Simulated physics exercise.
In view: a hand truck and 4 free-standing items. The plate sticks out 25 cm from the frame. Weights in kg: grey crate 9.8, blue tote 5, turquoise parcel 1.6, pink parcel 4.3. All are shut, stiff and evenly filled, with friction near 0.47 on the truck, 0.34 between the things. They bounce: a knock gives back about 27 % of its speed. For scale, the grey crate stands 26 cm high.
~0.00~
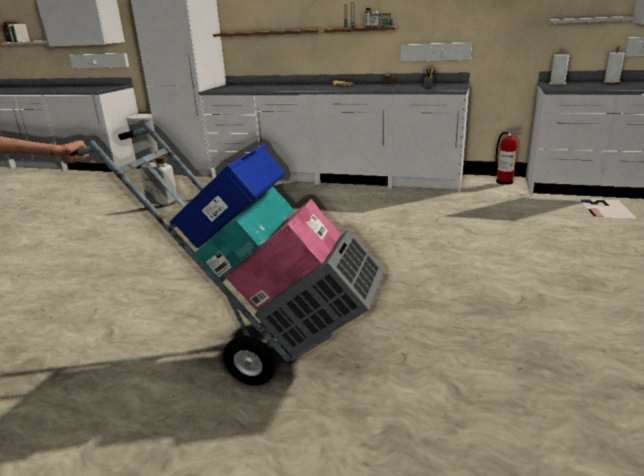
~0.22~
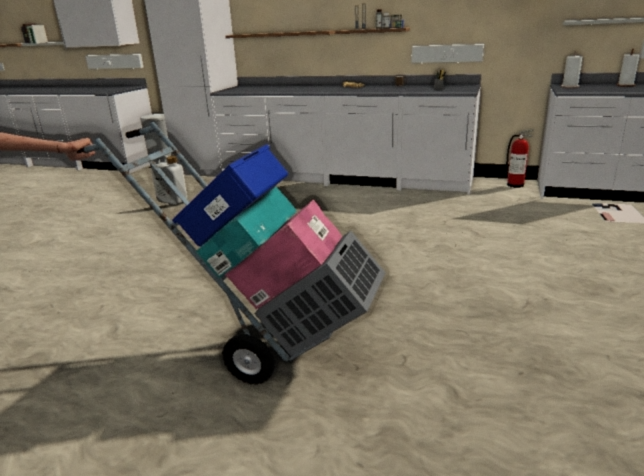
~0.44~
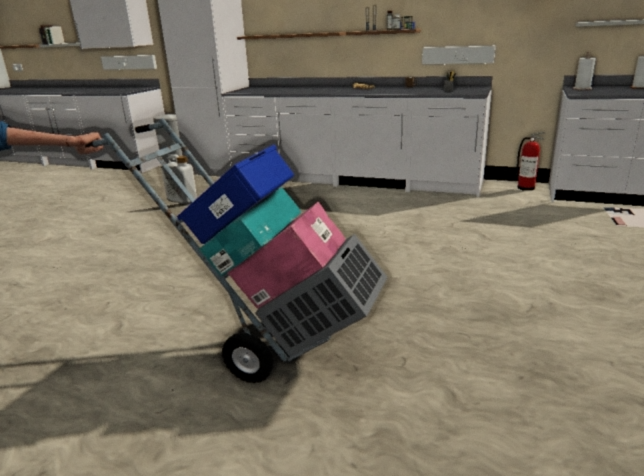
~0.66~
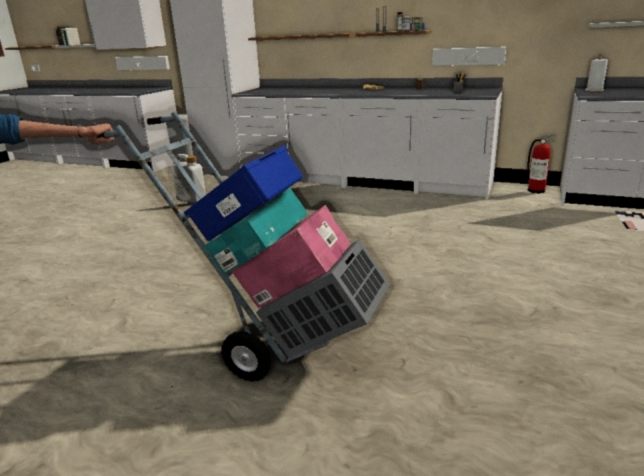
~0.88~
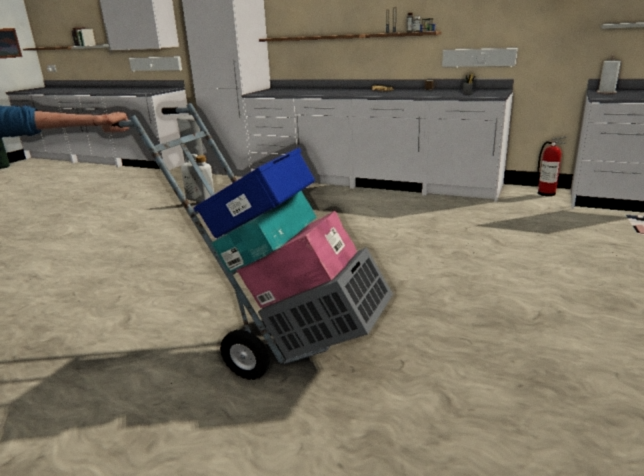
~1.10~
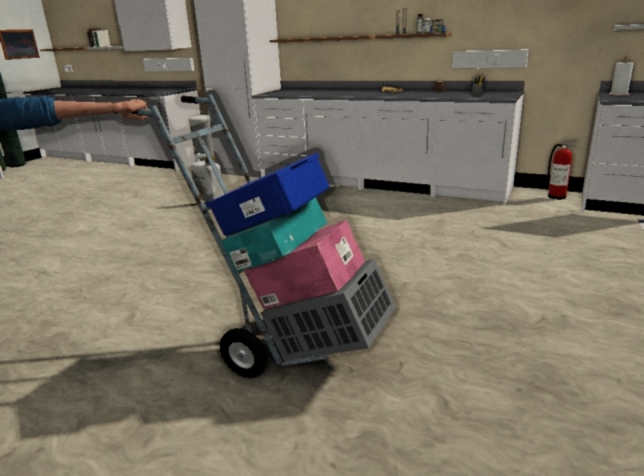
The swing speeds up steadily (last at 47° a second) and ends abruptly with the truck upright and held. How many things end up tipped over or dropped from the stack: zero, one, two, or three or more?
Tipped or gone: Not one.
By 1.70 s, truck 2° back.
By 1.90 s, truck upright; blue tote rocked 3° off its seat near (340, 222); grey crate rocked 3° off its seat near (339, 339); turquoise parcel rocked 3° off its seat.
When it is over (2.9 s), all 4 within 10 cm of the start. End places, in pixels of the last picture, grey crate near (338, 339), blue tote near (333, 222).
